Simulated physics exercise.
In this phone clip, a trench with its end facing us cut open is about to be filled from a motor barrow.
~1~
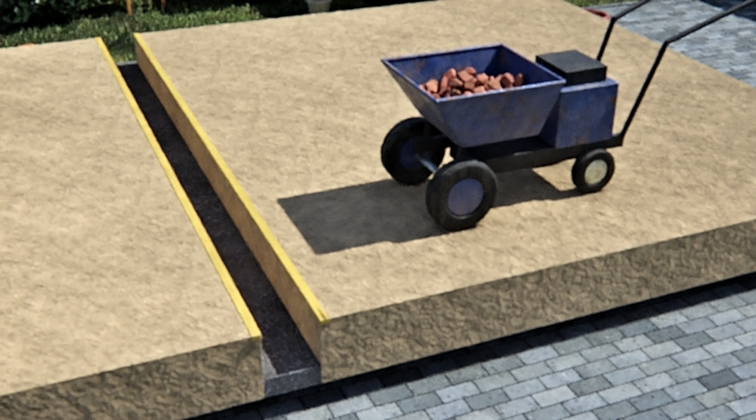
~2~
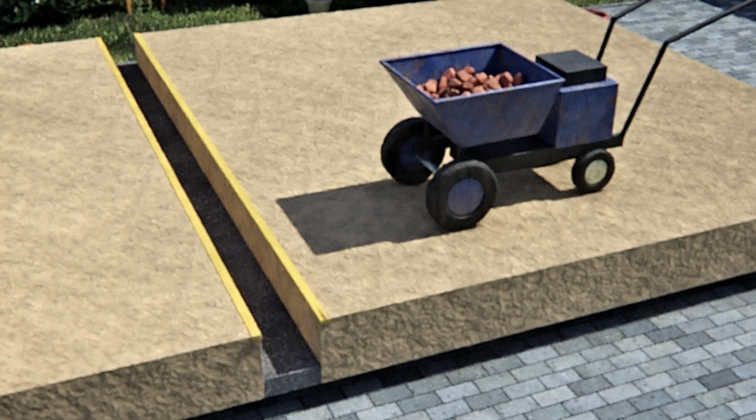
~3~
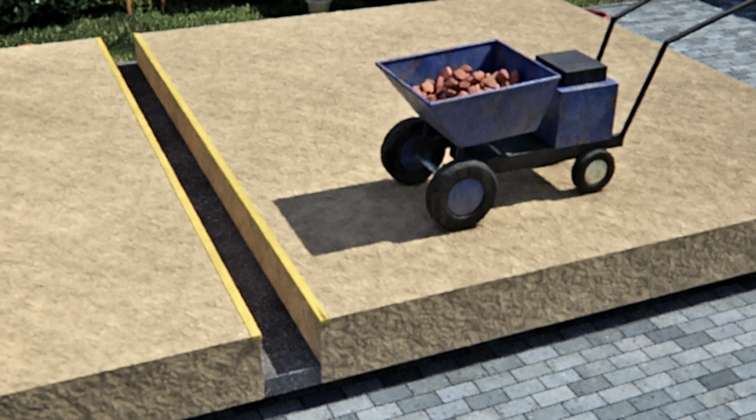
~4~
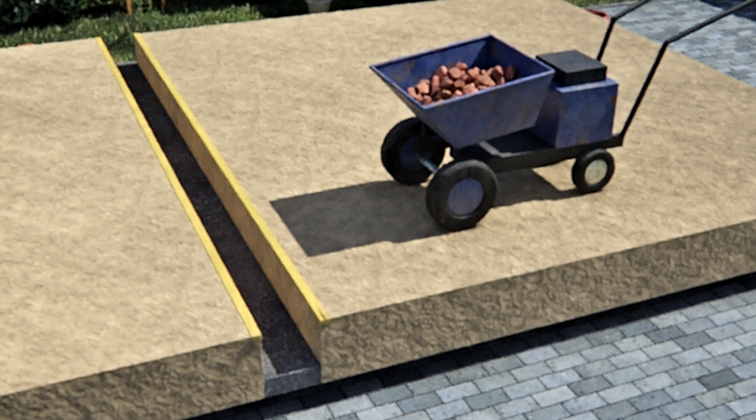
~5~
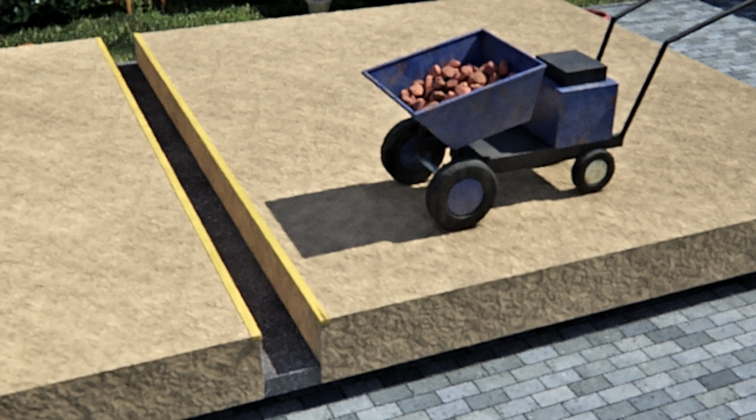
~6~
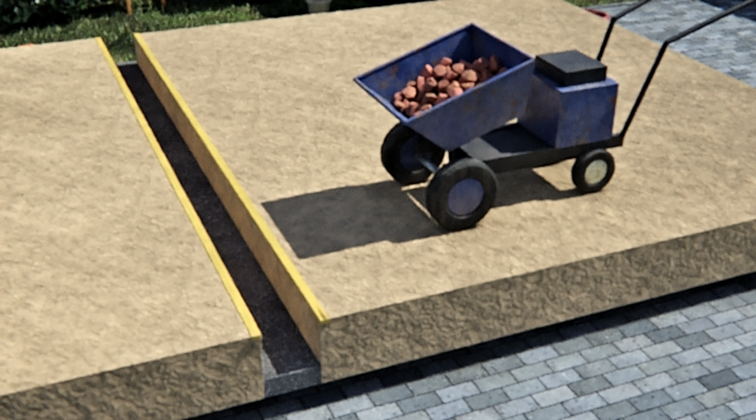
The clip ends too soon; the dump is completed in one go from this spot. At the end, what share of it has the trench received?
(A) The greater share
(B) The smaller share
Answer: B.
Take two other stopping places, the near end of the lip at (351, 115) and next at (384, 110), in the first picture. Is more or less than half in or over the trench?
So the first stop would give past the halfway mark, while the second would give past the halfway mark.
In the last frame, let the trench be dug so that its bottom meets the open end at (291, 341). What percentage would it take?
It works out to some 10 per cent.
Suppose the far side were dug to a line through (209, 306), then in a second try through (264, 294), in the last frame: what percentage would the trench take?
I'd say some 10 in a hundred, followed by 10 in a hundred.
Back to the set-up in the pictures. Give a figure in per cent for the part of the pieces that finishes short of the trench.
I'd put it at some 60 per cent of the load.
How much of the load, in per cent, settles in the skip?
It comes out at some 35 in a hundred.
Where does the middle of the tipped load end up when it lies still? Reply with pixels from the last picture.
Somewhere close to (304, 222) in the last picture.
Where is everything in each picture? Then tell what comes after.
Lip of the skip at (436, 102), level; top of the load at (477, 92), lumps of rubble; first edge of the trench at (303, 286); far edge at (238, 300), the trench under half as wide as the skip, and about as deep as wide, in the first picture.
Lip of the skip at (434, 103), level; top of the load at (476, 92), in the second picture.
Lip of the skip at (430, 105), tipped barely; top of the load at (473, 91), in the third picture.
Lip of the skip at (423, 109), tipped a little; top of the load at (478, 86), in the fourth picture.
Lip of the skip at (415, 115), tipped a little; top of the load at (472, 83), in the fifth picture.
Lip of the skip at (405, 123), tipped clearly; top of the load at (473, 79); first edge of the trench at (303, 286); far edge at (238, 300), in the sixth picture.
Soon, skip tipped steeply; all in the skip.
A while on, skip tipped right over; most in the skip; a small part short of the trench.
Towards the end, skip tipped right over; about a third in the skip; about two thirds short of the trench; a small part in or heaped over the trench.
Finally, skip tipped right over; about a third in the skip; about two thirds short of the trench; a small part in or heaped over the trench; none beyond it.
